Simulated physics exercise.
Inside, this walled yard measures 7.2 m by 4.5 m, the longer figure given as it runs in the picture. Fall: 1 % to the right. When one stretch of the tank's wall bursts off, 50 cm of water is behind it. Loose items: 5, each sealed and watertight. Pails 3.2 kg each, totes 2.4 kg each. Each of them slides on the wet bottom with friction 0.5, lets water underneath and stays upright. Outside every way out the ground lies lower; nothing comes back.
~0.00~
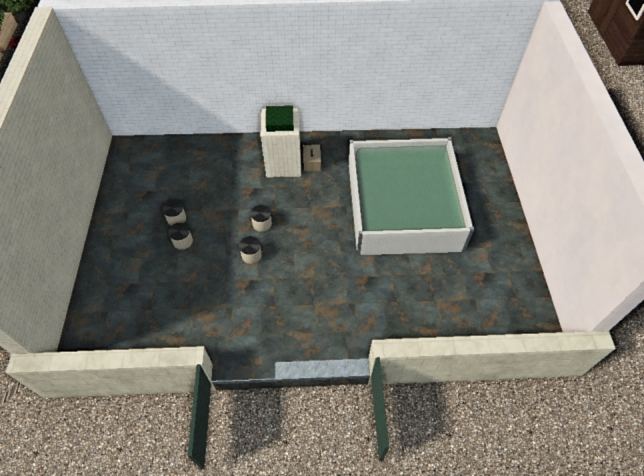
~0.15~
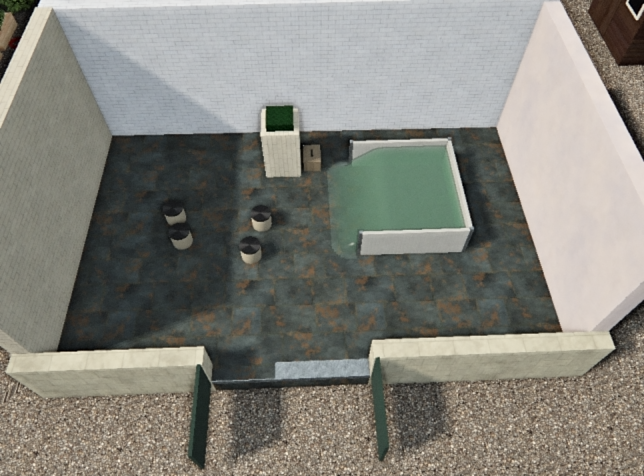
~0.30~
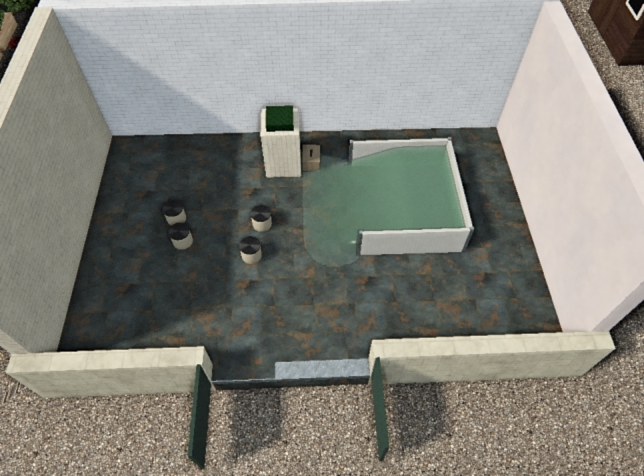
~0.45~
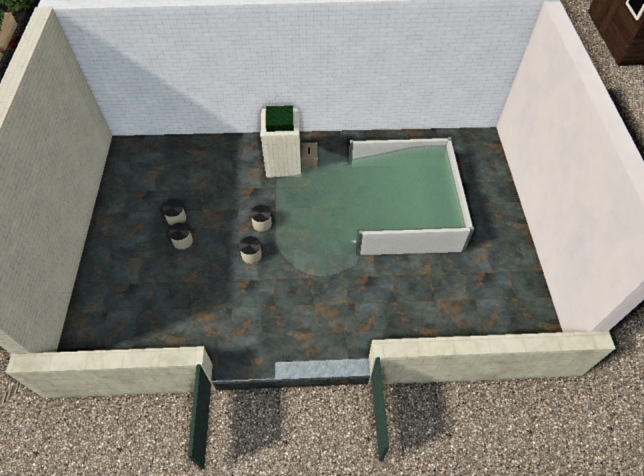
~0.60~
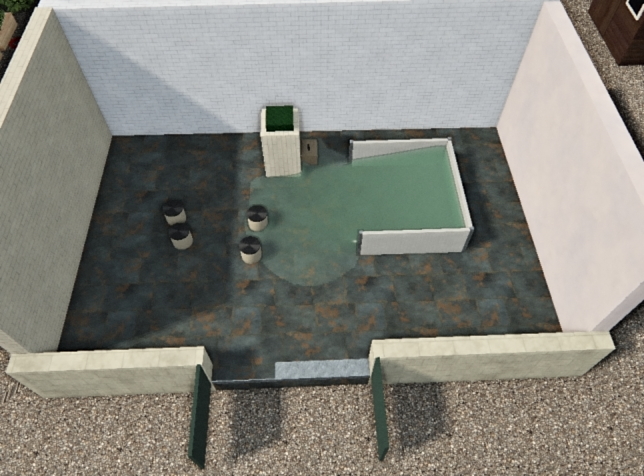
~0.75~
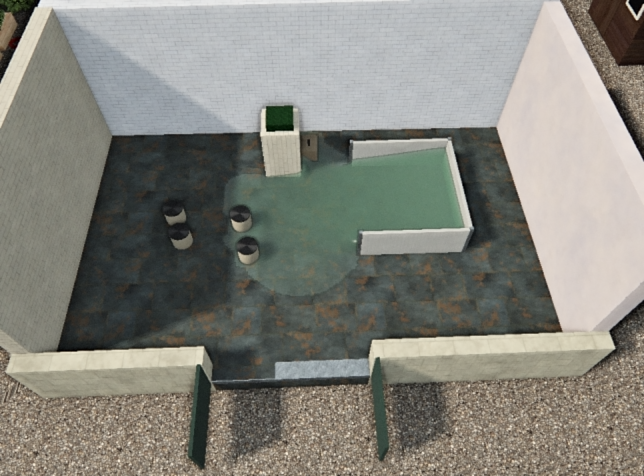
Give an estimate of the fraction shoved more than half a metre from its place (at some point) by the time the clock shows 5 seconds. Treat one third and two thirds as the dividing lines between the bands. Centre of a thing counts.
I expect two thirds or more of them.
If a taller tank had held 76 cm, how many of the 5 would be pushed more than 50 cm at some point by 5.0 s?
The count would be 5.
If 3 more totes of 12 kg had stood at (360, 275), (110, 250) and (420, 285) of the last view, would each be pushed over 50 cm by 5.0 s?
Going through them, I'd say falls short, exceeds it and finally falls short.
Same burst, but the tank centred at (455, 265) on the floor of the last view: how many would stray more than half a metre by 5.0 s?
Result: 5.
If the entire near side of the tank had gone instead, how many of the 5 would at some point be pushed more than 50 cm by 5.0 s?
So the tally would be 0.
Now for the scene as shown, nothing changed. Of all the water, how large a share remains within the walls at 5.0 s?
About 98 in a hundred parts of the water.
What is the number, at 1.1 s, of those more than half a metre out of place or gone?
Count then: 2.
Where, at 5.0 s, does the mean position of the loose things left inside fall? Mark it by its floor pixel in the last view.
Near (212, 277).
After 1.1 s 2 of 5 are over 50 cm from their spots; 1 afloat.
After 2.2 s 5 of 5 are over 50 cm from their spots; 3 afloat.
After 3.5 s 5 of 5 are over 50 cm from their spots; 5 afloat.
After 5.0 s 5 of 5 are over 50 cm from their spots, and 5 have been at some point; 5 afloat.
